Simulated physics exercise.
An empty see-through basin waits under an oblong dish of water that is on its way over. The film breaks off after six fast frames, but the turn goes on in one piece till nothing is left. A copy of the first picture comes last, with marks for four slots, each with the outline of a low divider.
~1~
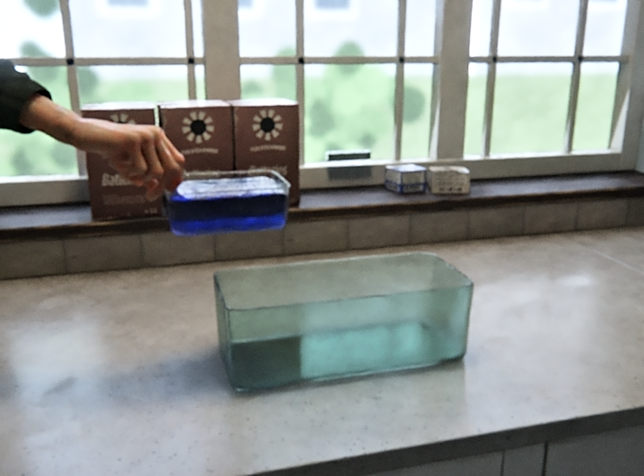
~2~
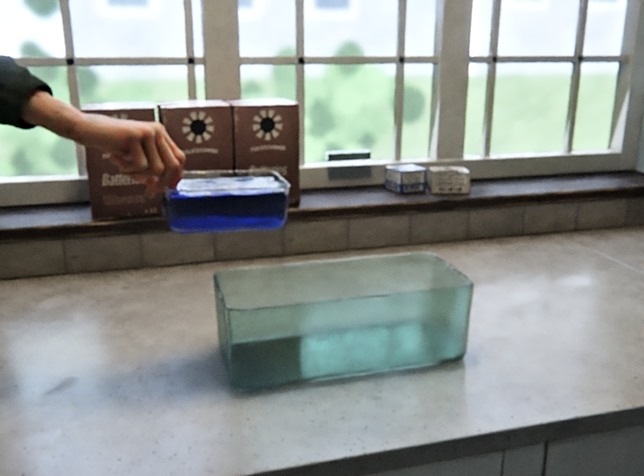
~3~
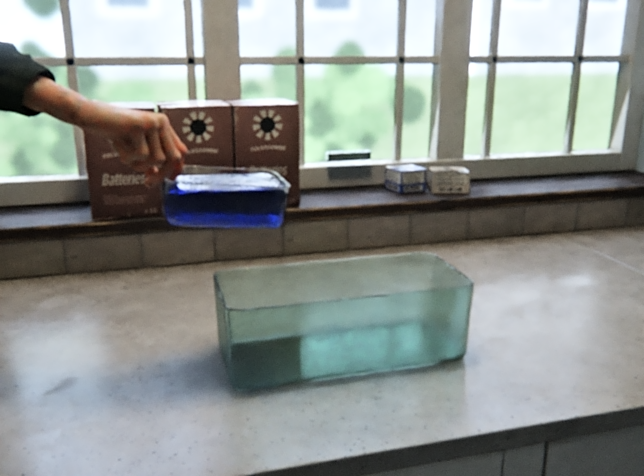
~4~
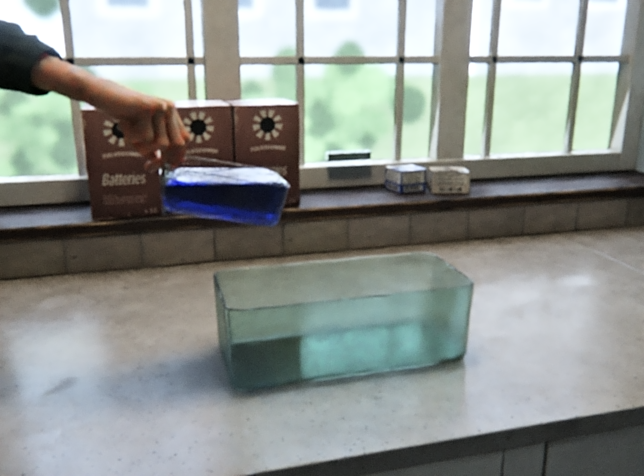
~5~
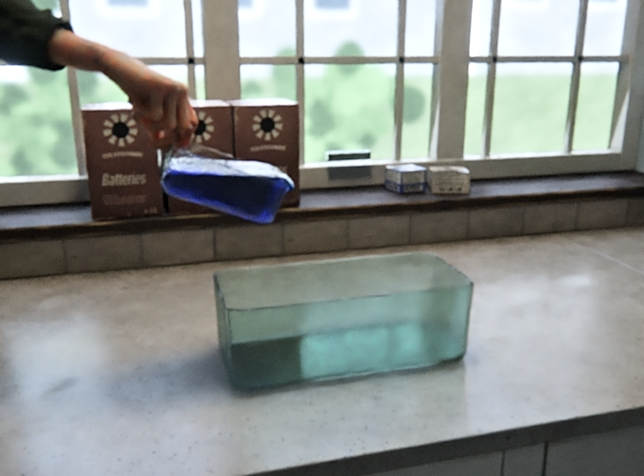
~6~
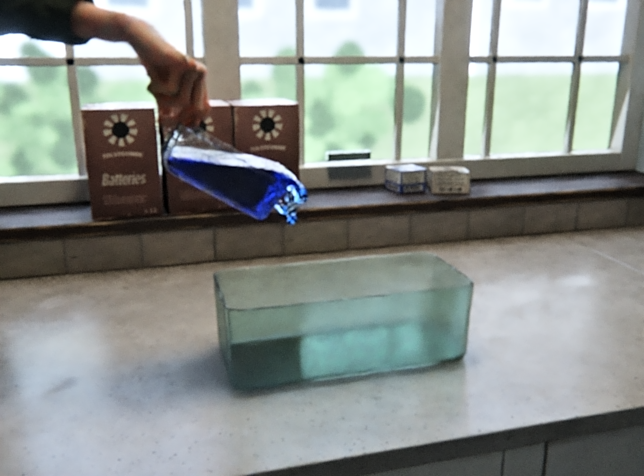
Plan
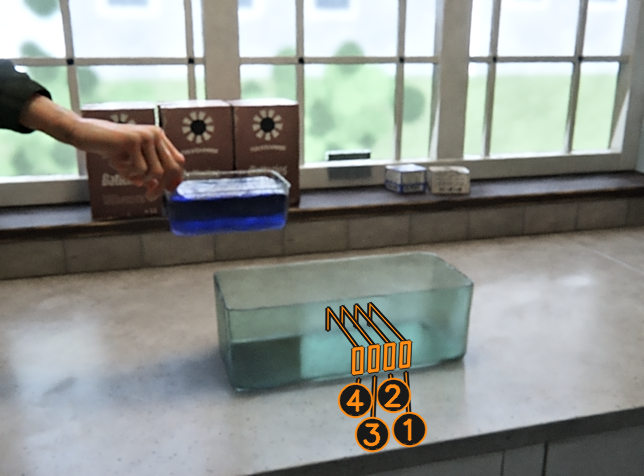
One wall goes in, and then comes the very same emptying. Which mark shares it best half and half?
Best: 2.
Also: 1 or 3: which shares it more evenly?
That is slot 3.
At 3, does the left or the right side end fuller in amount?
More ends on the right.
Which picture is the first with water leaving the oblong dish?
Picture 5.
In orange, 1 at (405, 372); 2 at (390, 374); 3 at (374, 376); 4 at (358, 379).
With 1, about 77 % ends left of the wall and 15 % right of it; 8 % is lost outside.
With 2, about 49 % ends left of the wall and 43 % right of it; 8 % is lost outside.
With 3, about 30 % ends left of the wall and 62 % right of it; 8 % is lost outside.
With 4, about 23 % ends left of the wall and 68 % right of it; 9 % is lost outside.
